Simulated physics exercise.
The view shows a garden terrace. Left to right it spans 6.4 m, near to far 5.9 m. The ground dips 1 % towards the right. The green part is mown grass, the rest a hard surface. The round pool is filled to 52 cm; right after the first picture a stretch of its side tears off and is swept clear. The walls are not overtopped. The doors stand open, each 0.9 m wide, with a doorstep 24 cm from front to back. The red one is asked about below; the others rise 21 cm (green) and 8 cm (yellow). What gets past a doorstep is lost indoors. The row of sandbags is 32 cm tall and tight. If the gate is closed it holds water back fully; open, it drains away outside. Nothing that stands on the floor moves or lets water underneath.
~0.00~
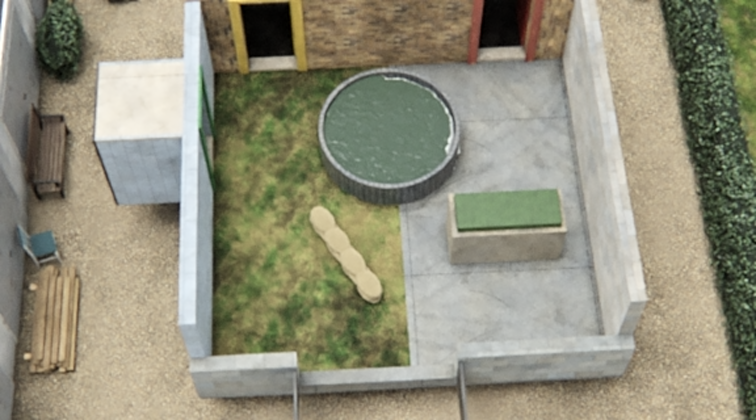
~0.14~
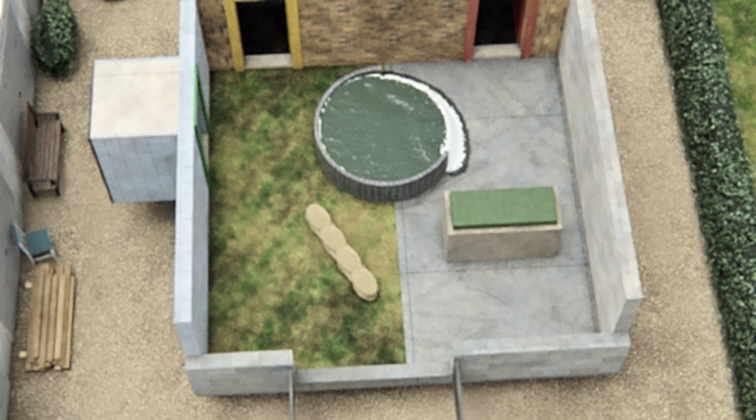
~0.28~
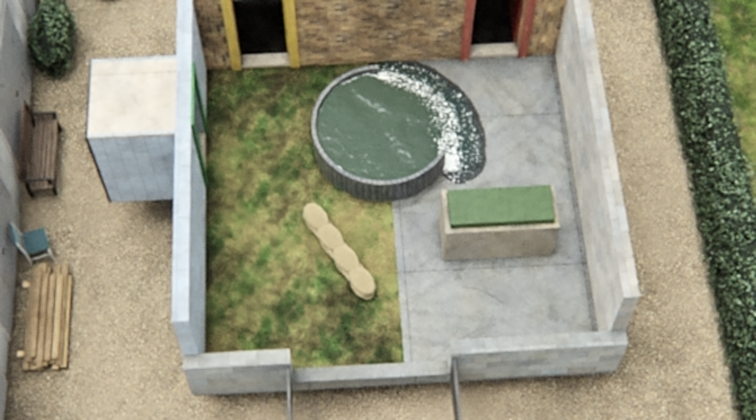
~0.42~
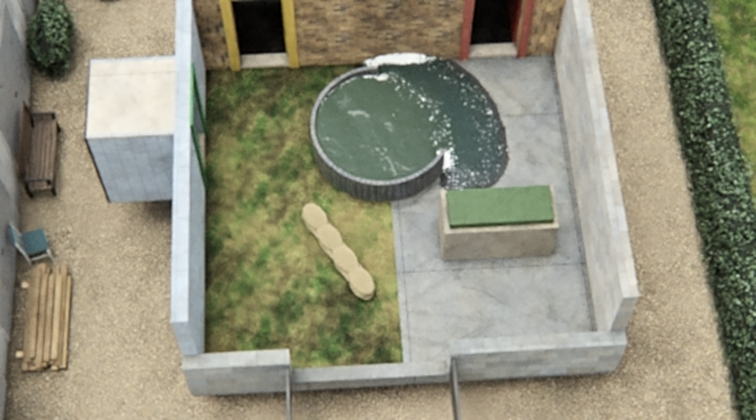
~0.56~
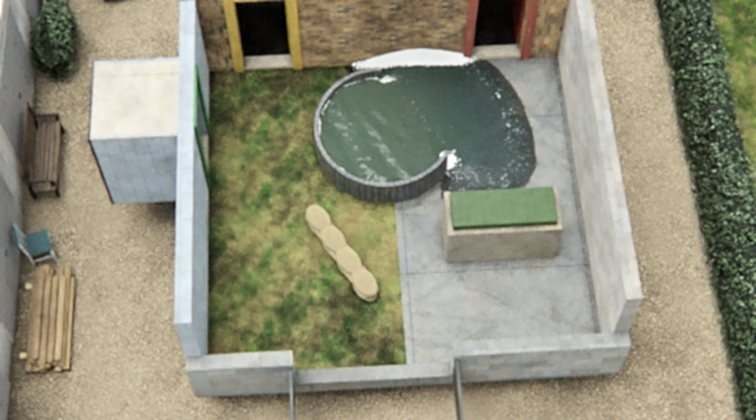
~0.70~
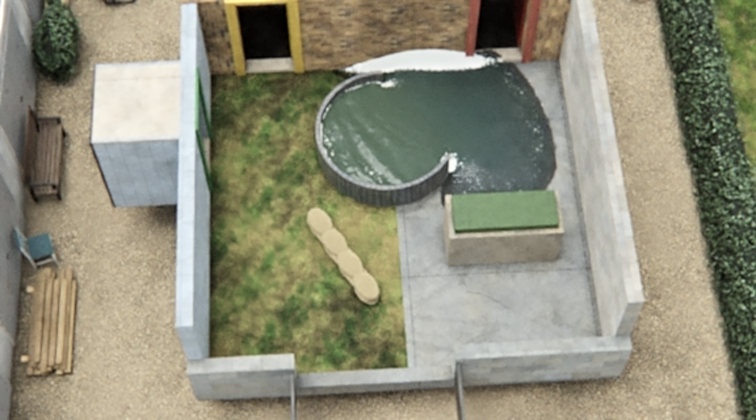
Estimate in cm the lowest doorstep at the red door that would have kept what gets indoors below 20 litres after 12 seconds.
About 23 cm.
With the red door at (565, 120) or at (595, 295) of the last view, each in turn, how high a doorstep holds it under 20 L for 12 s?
About 27 and 7.5 cm.
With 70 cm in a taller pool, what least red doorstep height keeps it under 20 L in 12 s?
Some 33 cm.
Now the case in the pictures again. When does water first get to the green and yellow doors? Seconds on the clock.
Arrival: Green 7.5 s, yellow 2.2 s.
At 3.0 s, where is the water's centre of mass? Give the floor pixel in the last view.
Near (475, 136).
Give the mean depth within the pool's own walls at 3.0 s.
Roughly 12 cm on average.
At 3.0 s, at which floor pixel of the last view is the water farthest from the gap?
Around (601, 357).
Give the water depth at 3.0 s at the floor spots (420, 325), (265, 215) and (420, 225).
About 0, 0 and 0 cm.
After 1.4 s water covers 25 % of the floor, deepest (50 cm) near (558, 82); 17 cm at the red door, 8 litres in over its 9 cm doorstep.
After 3.0 s water covers 35 % of the floor, deepest (32 cm) near (537, 213); 25 cm at the red door, 96 litres in over its 9 cm doorstep.
After 12.0 s water covers 95 % of the floor, deepest (9 cm) near (588, 277); 8 cm at the red door, 194 litres in over its 9 cm doorstep.
At the red door as built, the water arrived by 0.7 s and peaked near 26 cm at 2.6 s.
Run again over the same 12 s with other heights there, 36 litres in over 20 cm, 9 litres over 27.5 cm. The limit of 20 litres is kept from about 23 cm up.
